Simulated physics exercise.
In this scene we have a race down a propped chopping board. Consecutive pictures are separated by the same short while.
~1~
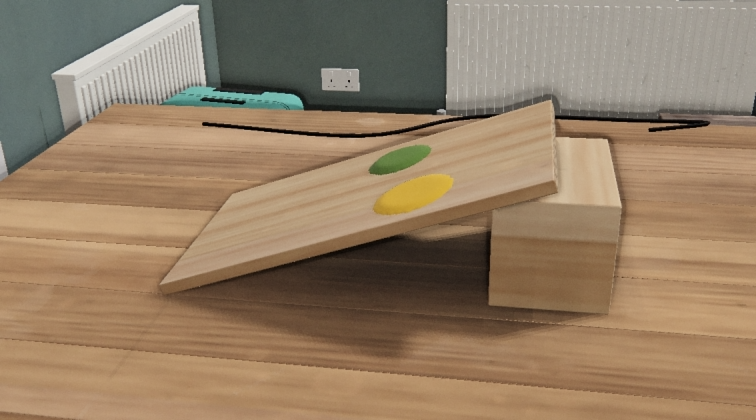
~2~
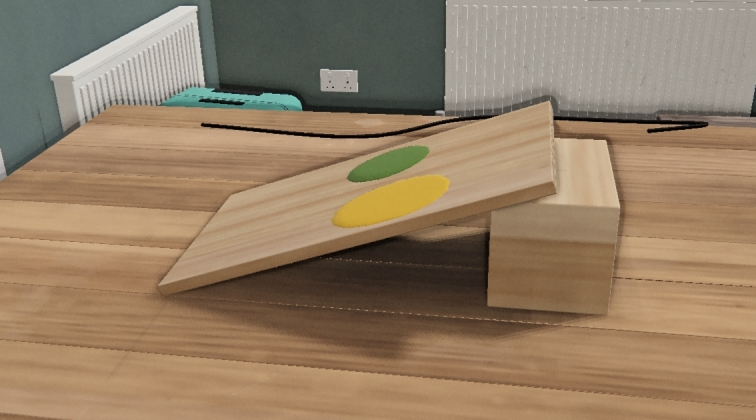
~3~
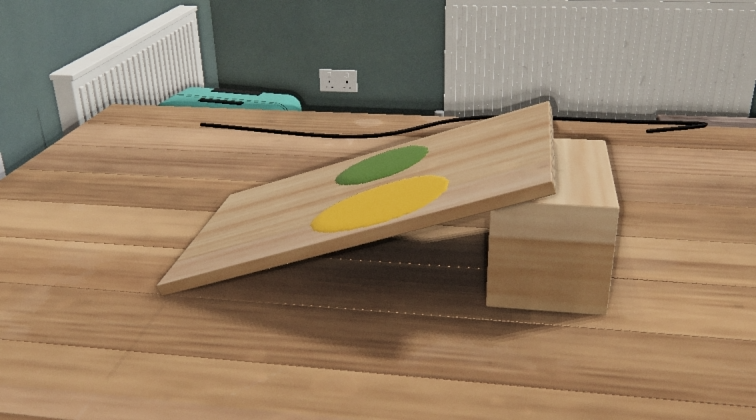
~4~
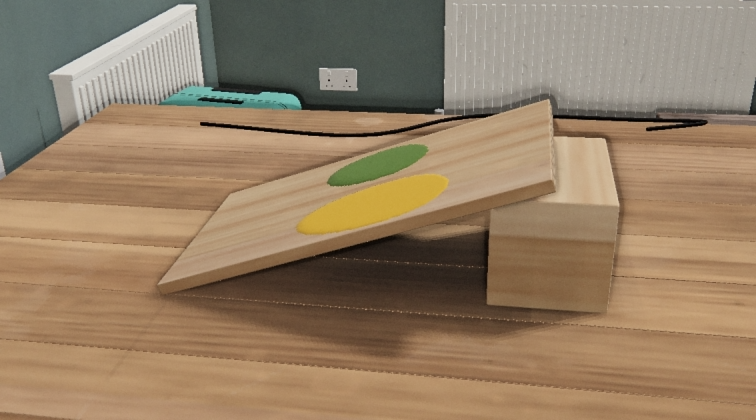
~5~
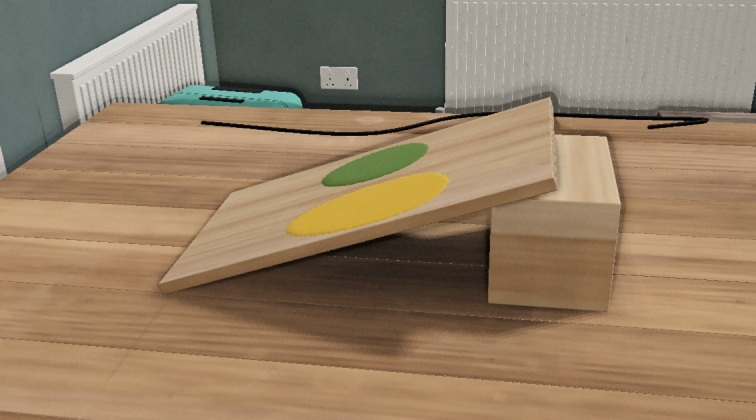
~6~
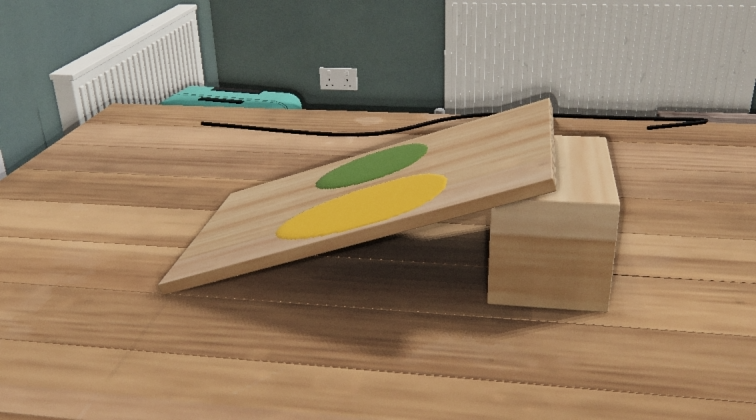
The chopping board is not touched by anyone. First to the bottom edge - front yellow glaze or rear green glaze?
The front one.
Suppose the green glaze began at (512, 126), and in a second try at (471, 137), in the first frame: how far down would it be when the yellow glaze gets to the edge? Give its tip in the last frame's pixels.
About (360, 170), then about (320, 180).
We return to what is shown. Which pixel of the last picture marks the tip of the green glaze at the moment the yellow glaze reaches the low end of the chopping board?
I'd put the front somewhere near (264, 197).
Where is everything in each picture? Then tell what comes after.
Tip of the yellow glaze half way down; tip of the green glaze (379, 164) half way down, in the first picture.
Tip of the yellow glaze (344, 212) half way down; tip of the green glaze half way down, in the second picture.
Tip of the yellow glaze half way down; tip of the green glaze (345, 174) half way down, in the third picture.
Tip of the yellow glaze (309, 220) three quarters of the way down; tip of the green glaze half way down, in the fourth picture.
Tip of the yellow glaze three quarters of the way down; tip of the green glaze (331, 176) three quarters of the way down, in the fifth picture.
Tip of the yellow glaze (285, 227) three quarters of the way down; tip of the green glaze three quarters of the way down, in the sixth picture.
Shortly, the yellow glaze is three quarters of the way down; the green glaze is three quarters of the way down.
Then, the yellow glaze is close to the edge; the green glaze is three quarters of the way down.
At the finish, the yellow glaze is at the low edge; the green glaze is three quarters of the way down.
